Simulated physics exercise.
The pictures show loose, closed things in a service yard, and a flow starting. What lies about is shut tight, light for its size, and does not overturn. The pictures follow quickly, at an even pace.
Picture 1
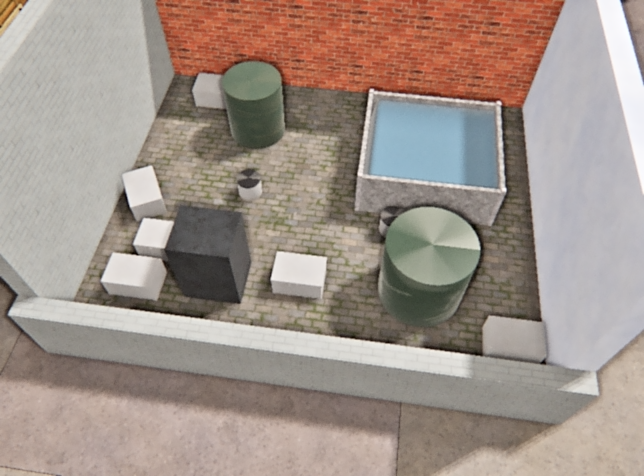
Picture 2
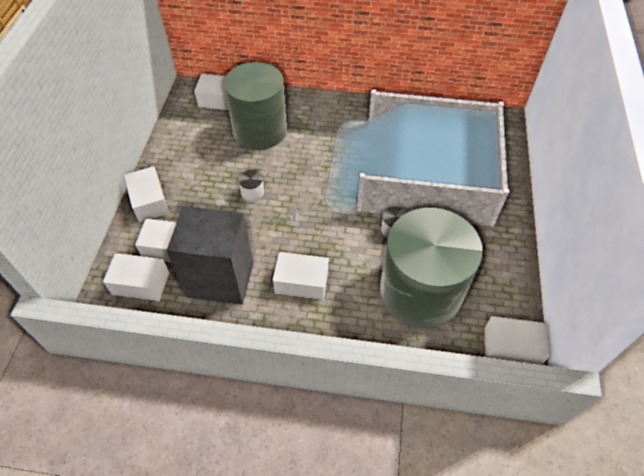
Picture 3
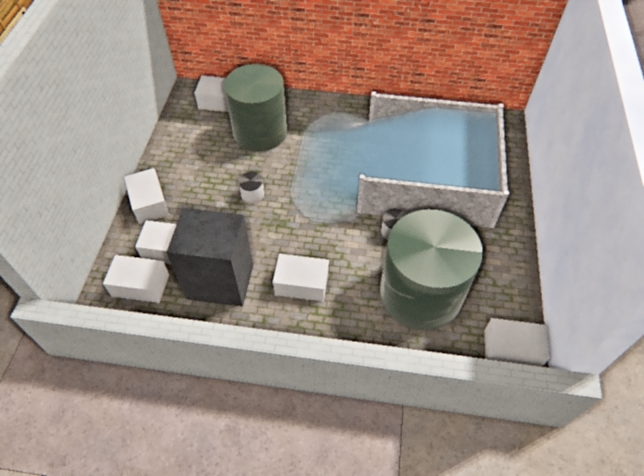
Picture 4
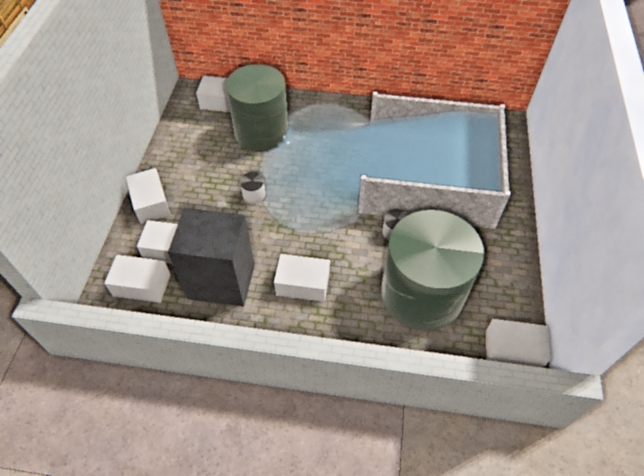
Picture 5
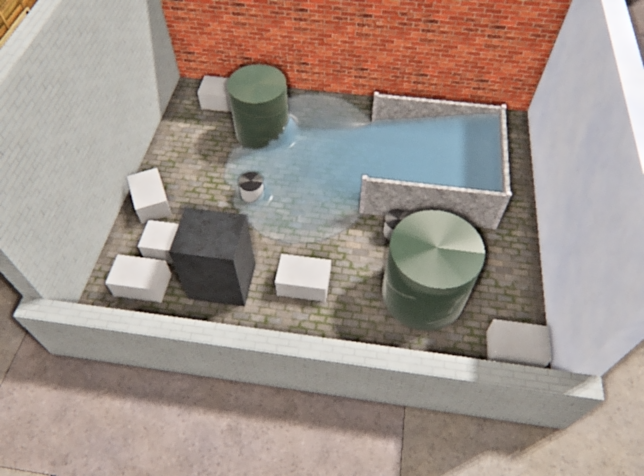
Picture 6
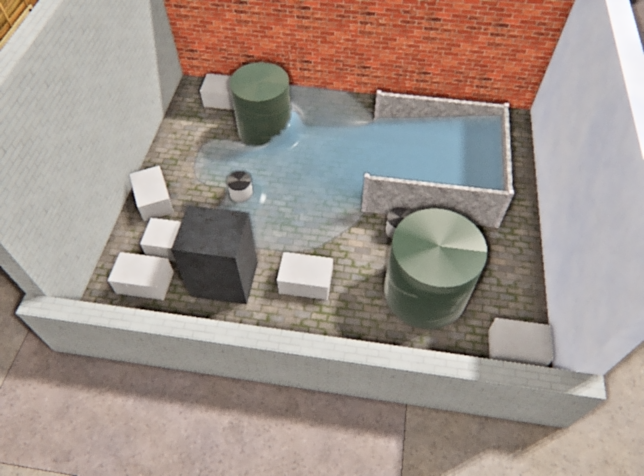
Water pouring from the left side of a raised pool and spreading across a walled brick yard, nudging a small pail slightly left.
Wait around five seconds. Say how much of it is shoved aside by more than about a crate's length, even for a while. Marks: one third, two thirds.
That comes to between one and two thirds.
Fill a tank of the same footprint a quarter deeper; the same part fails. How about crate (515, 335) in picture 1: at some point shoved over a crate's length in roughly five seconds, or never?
My call: Less than that.
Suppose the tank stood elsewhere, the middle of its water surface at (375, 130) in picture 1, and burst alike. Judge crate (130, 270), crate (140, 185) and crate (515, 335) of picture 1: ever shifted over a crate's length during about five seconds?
In that order: That far or more, swept aside, short of that.
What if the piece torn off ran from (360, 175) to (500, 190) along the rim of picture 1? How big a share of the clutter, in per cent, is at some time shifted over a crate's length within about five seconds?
Roughly 80 per cent.
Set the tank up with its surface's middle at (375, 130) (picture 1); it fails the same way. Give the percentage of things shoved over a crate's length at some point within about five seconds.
About 60 per cent.
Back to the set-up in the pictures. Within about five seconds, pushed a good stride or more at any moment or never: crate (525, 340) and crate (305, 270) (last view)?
As listed: Not that far, short of that.
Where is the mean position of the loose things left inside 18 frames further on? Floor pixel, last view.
Around (261, 272).
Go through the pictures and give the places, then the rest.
The first picture shows a pail at (248, 178), on the bottom; a crate at (299, 269) rests on the ground; 0 of 8 have shifted.
The second picture shows a pail at (250, 179) rests on the ground; a crate at (301, 269) rests on the ground; 0 of 8 have shifted.
The third picture shows a pail at (251, 181), on the bottom; a crate at (301, 271) rests on the ground; 0 of 8 have shifted.
The fourth picture shows a pail at (252, 181), on the bottom; a crate at (302, 271) rests on the ground; 0 of 8 have shifted.
The fifth picture shows a pail at (251, 181) rests on the ground, close to its start; a crate at (303, 271), on the bottom; 0 of 8 have shifted.
The sixth picture shows a pail at (239, 180), on the bottom, close to its start; a crate at (305, 269) rests on the ground; 1 of 8 have shifted.
A moment on, 1 of 8 are well off their spots; 0 afloat.
Next, 4 of 8 are well off their spots; 3 afloat.
Later, 5 of 8 are well off their spots; 5 afloat.
In the end, 5 of 8 are well off their spots, and 5 have been at some point; 6 afloat.
